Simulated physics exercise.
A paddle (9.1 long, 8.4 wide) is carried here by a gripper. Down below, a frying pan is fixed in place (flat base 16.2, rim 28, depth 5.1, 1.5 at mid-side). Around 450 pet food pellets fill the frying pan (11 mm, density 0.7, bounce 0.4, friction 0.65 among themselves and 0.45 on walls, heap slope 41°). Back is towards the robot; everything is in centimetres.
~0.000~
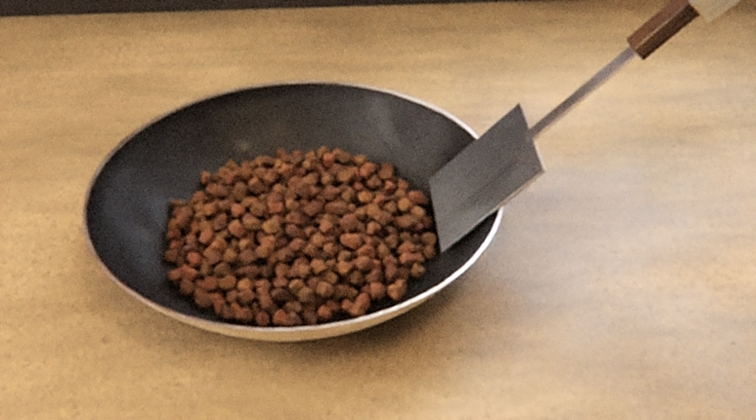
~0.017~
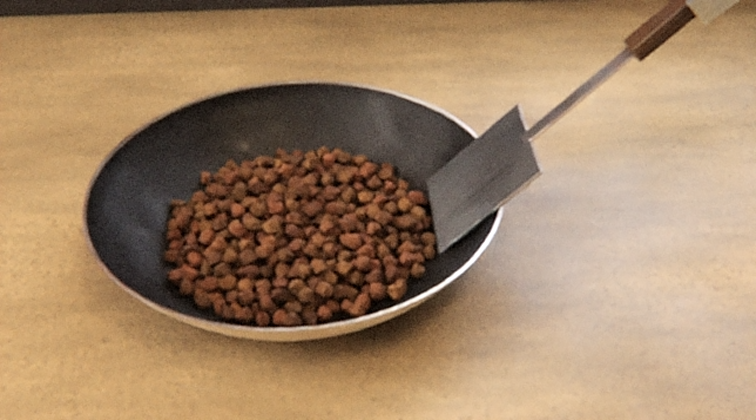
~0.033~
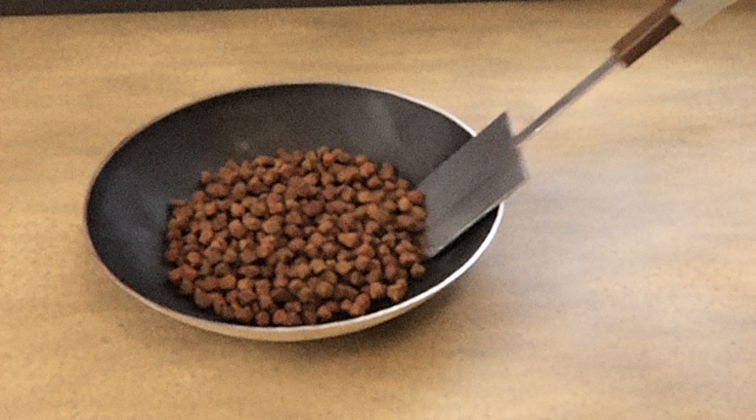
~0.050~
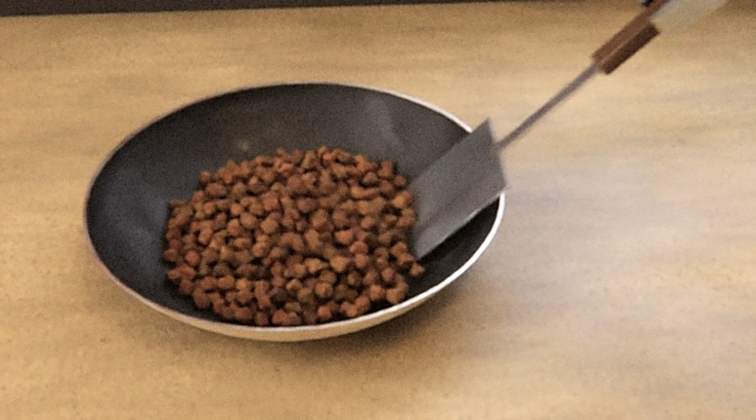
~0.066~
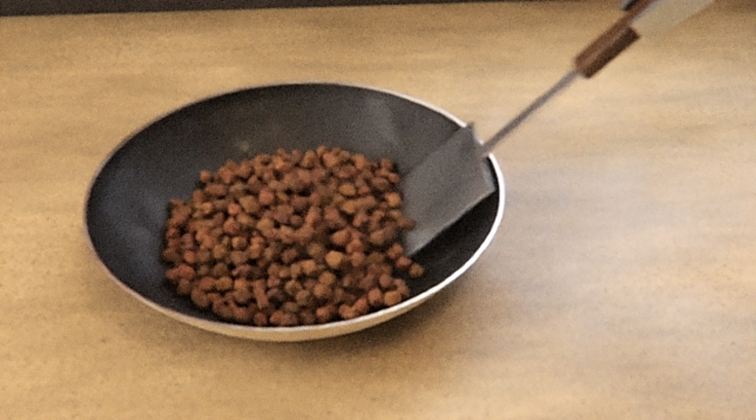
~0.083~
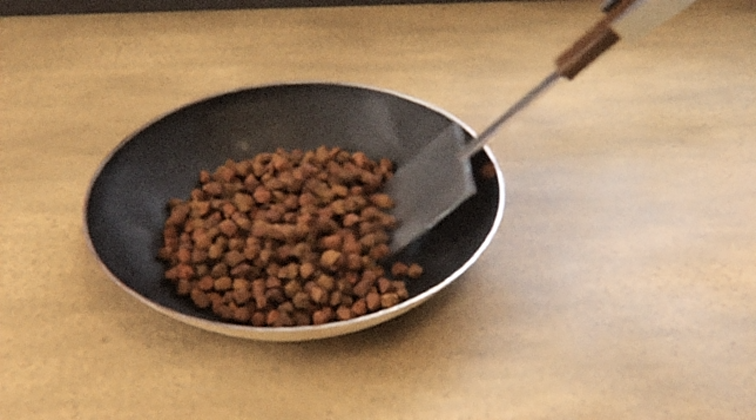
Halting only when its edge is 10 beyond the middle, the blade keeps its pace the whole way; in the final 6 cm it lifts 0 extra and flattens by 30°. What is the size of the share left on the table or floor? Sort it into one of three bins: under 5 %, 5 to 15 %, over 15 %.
Bin: 5 to 15 %.
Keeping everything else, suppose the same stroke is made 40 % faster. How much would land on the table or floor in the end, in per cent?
20 per cent, about.
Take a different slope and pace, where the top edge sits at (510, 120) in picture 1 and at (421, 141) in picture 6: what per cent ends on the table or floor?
Close to 20 in a hundred.
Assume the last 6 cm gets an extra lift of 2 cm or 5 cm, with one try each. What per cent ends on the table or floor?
Near 15 and 20 percent respectively.
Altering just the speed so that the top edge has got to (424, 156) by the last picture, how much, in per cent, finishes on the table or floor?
I'd say around 20 per cent.
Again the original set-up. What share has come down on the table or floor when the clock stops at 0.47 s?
Share at that moment: About 10 %.
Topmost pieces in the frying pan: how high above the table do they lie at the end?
It reaches around 6.5 cm.
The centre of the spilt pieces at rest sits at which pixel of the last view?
Near (50, 224) in the last picture.
By 0.16 s, sloping 46°, highest piece 12 above the table; 453 in the frying pan, 1 on the blade or in flight.
By 0.24 s, sloping 37°, highest piece 13 above the table; 453 in the frying pan, 1 on the blade or in flight.
By 0.47 s, sloping 16°, highest piece 6 above the table; 407 in the frying pan, 42 on the table or floor, 5 on the blade or in flight.
By 1.52 s, sloping 16°, highest piece 6 above the table; 407 in the frying pan, 47 on the table or floor.
Final count, 407 in the frying pan, 47 on the table or floor. That is 10 % on the table or floor.
